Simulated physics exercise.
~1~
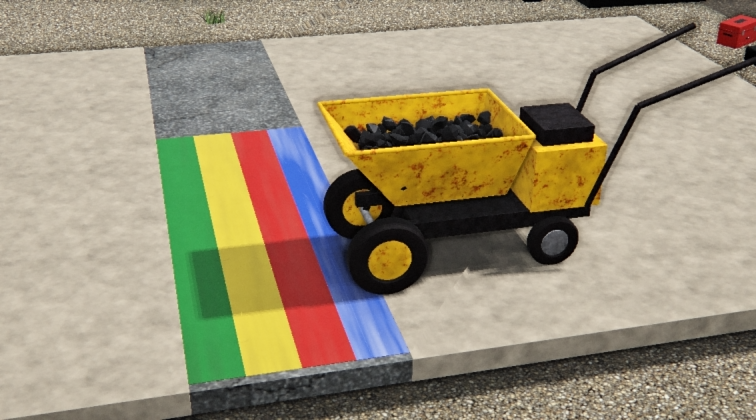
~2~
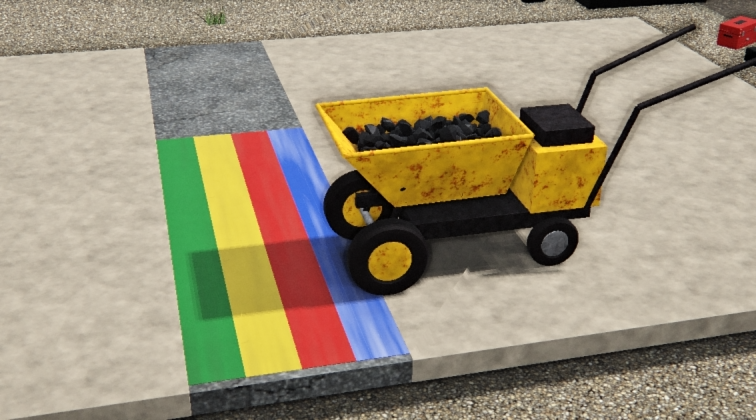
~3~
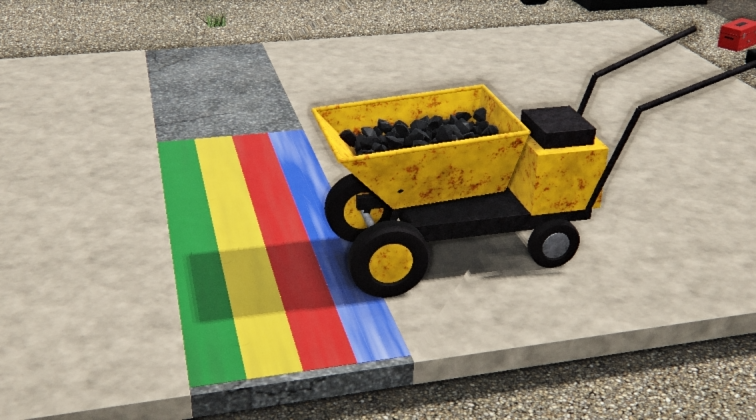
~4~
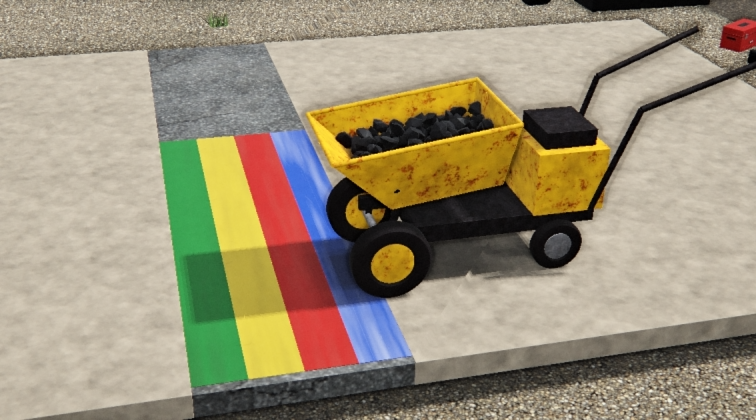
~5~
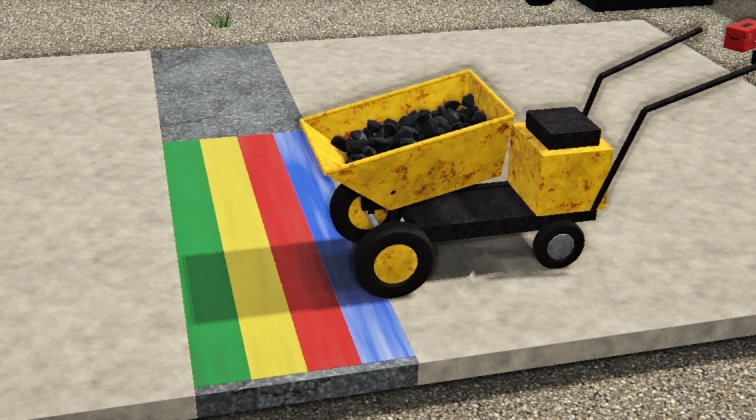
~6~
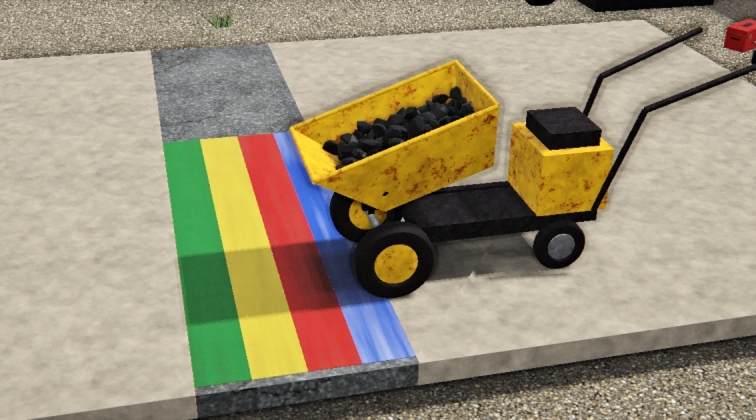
To begin with, a yellow powered barrow loaded with dark lumps stands with its skip level, beside green, yellow, red and blue stripes on the ground. The skip then tilts gradually toward the left, its back end rising, until it is clearly sloped, with the dark lumps still inside.
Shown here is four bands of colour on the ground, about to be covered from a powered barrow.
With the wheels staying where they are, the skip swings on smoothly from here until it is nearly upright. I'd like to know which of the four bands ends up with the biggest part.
The biggest part ends up on the green band.
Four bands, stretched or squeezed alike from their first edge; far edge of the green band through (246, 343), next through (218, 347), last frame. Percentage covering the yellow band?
First 0 in a hundred, then 0 in a hundred.
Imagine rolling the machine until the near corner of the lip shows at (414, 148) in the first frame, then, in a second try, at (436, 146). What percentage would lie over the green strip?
From the first spot you get 20 percent, and from the second 10 percent.
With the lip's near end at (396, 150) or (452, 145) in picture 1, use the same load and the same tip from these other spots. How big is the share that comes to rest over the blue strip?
Some 0 % then some 20 %.
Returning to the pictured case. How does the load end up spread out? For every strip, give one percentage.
The blue strip carries 0 per cent, the red strip 0 per cent, the yellow strip 15 per cent and the green strip 35 per cent.
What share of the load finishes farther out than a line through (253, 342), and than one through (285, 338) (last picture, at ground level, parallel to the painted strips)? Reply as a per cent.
Close to 70 per cent, then close to 80 per cent.
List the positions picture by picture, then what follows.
Lip of the skip (347, 155), level; top of the load (427, 135), lumps of coal; blue strip (367, 319); red strip (316, 326); yellow strip (264, 333); green strip (210, 340), in the first picture.
Lip of the skip (345, 156), level; top of the load (441, 134), in the second picture.
Lip of the skip (340, 161), tipped barely; top of the load (438, 133), in the third picture.
Lip of the skip (333, 166), tipped a little; top of the load (445, 137), in the fourth picture.
Lip of the skip (326, 173), tipped a little; top of the load (439, 132), in the fifth picture.
Lip of the skip (315, 182), tipped clearly; top of the load (454, 122); blue strip (373, 322); red strip (322, 329); yellow strip (270, 336); green strip (216, 343), in the sixth picture.
Just after the last frame, skip tipped steeply; every one in the skip.
A moment on, skip tipped right over; roughly half in the skip; roughly a quarter over the yellow strip; roughly a quarter over the green strip; just a few off the paint.
Further on, skip tipped right over; roughly a quarter in the skip; about a tenth over the yellow strip; roughly a third over the green strip; roughly a quarter off the paint.
When it is over, skip tipped right over; roughly a quarter in the skip; not one over the blue strip; not one over the red strip; about a tenth over the yellow strip; roughly a third over the green strip; roughly a quarter off the paint.
